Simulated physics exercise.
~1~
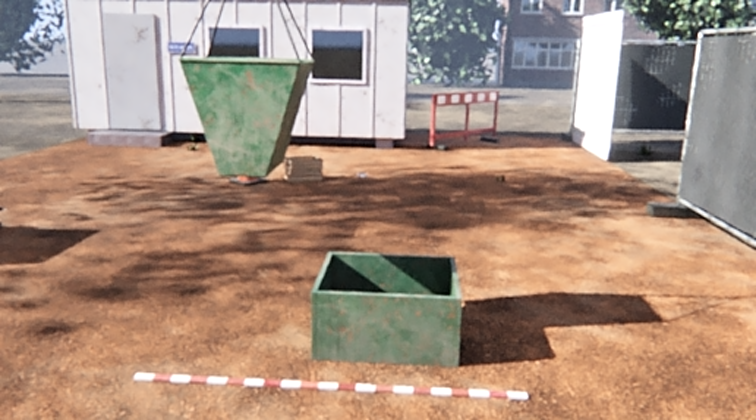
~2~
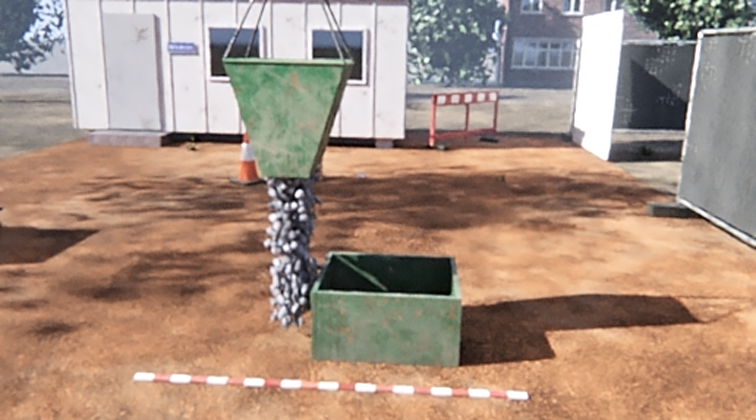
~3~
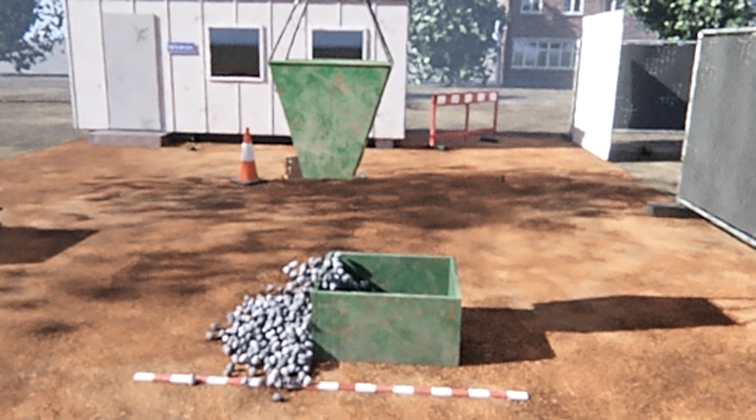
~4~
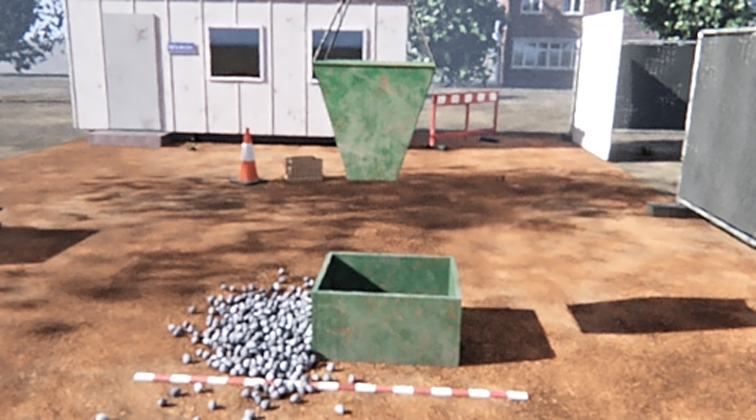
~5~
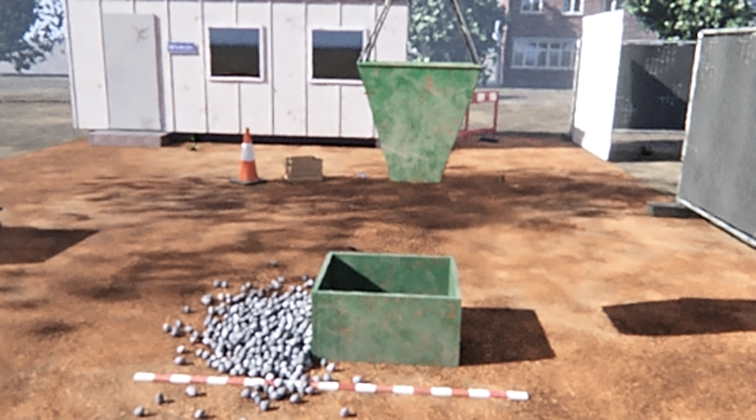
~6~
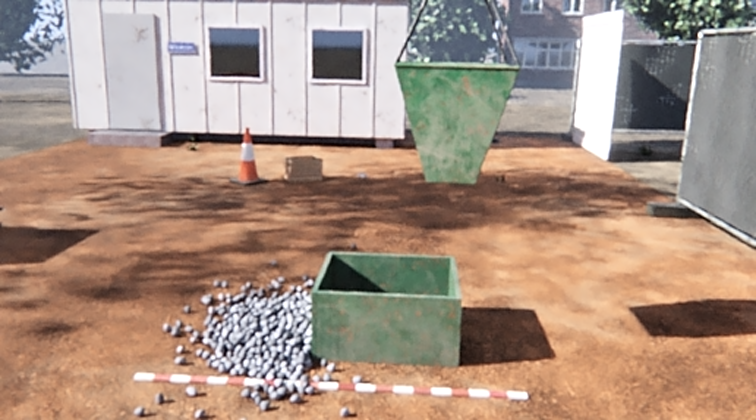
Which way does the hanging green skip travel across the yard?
The skip travels to the right, and it keeps going that way after its stones have dropped out.
